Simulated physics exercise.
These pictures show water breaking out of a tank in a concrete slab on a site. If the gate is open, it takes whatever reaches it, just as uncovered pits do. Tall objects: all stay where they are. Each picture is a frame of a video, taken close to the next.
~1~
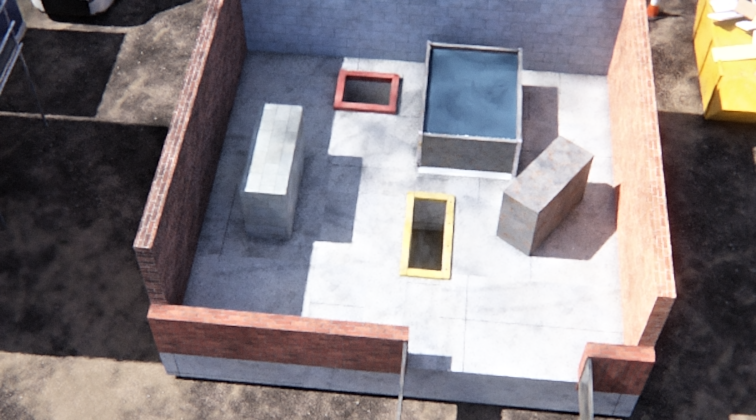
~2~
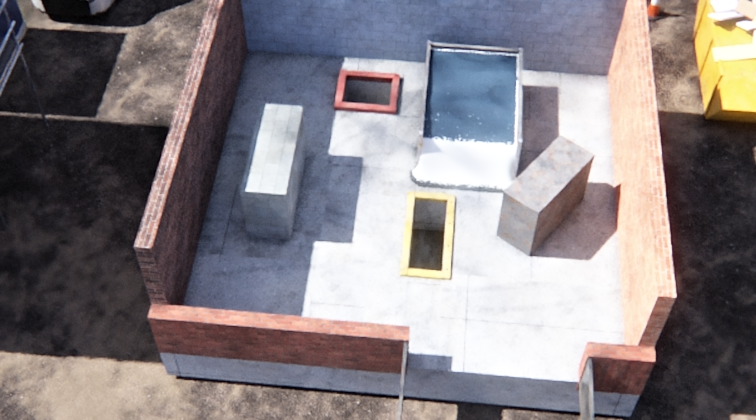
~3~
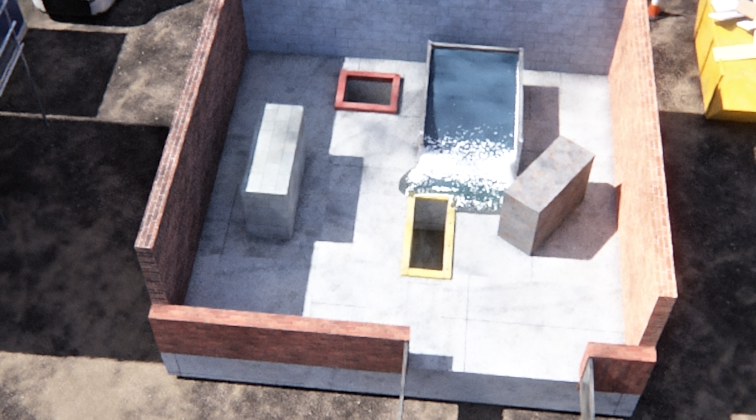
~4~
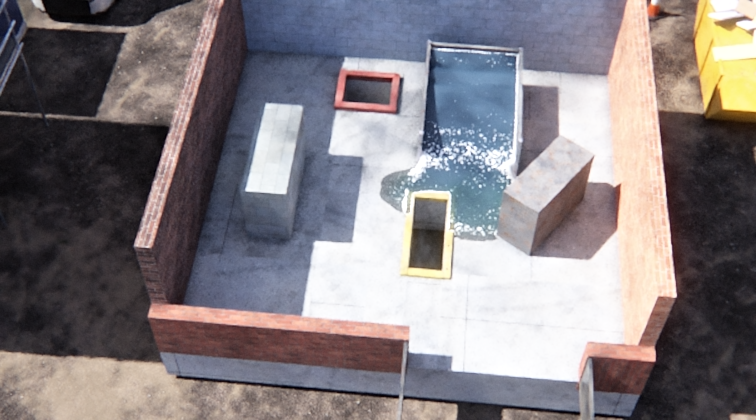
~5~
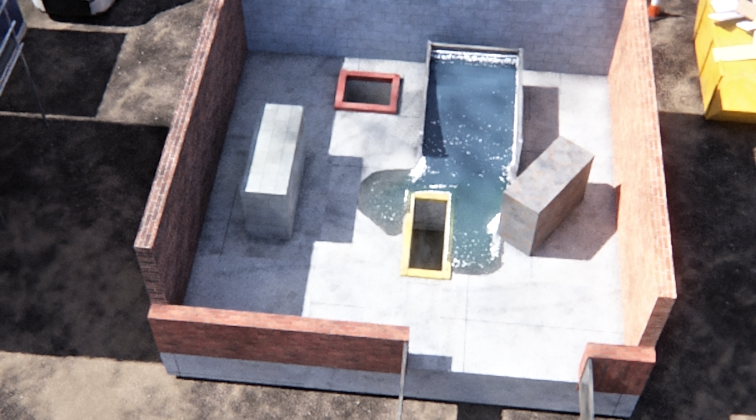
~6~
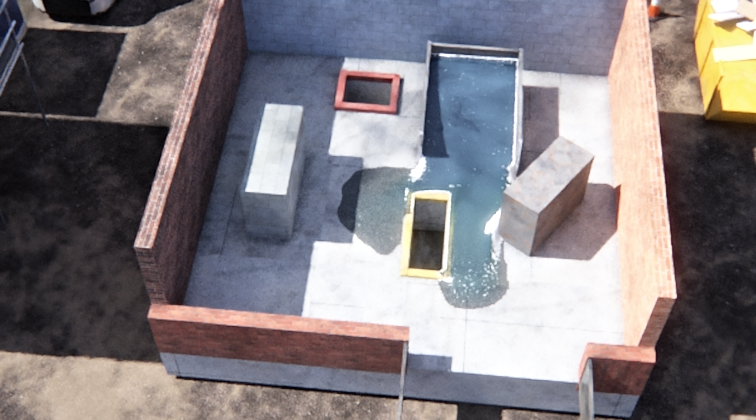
In this clip, water bursts from the front of an open tank in a walled concrete yard, foams across the slab, then spreads around a yellow-framed opening and past a gray block, while a red-framed opening sits nearby.
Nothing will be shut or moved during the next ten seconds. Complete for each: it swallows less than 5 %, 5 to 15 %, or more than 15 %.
Completed: The gate swallows more than 15 %; the yellow pit swallows more than 15 %; the red pit swallows less than 5 %.
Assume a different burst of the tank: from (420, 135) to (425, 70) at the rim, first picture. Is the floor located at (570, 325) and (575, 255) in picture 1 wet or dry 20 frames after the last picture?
Result, in sequence: Untouched by the flood; untouched by the flood.
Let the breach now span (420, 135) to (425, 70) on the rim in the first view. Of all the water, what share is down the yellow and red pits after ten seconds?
Result - yellow: 4 %; red: 8 %.
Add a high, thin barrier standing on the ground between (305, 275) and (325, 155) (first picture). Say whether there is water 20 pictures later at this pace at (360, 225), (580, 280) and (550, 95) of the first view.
Going spot by spot: Drenched, then high and dry, then drenched.
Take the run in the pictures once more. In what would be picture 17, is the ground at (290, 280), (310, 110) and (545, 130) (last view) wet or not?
Taking them in the order given: Swamped, then spared, then swamped.
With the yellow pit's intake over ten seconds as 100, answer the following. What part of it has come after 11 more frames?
About 65 per cent.
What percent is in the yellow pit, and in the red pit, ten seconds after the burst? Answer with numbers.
Around 40 per cent, then around 0 per cent.
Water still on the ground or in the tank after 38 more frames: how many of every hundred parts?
Some 38 per cent has not gone.
A moment on, water covers 30 % of the floor; the gate 2 %, the yellow pit 14 %, the red pit 0 %.
Next, water covers 40 % of the floor; the gate 9 %, the yellow pit 26 %, the red pit 0 %.
Then, water covers 45 % of the floor; the gate 17 %, the yellow pit 35 %, the red pit 0 %.
Later, water covers 60 % of the floor; the gate 23 %, the yellow pit 39 %, the red pit 0 %.
In the end, water covers 85 % of the floor; the gate 26 %, the yellow pit 40 %, the red pit 0 %.
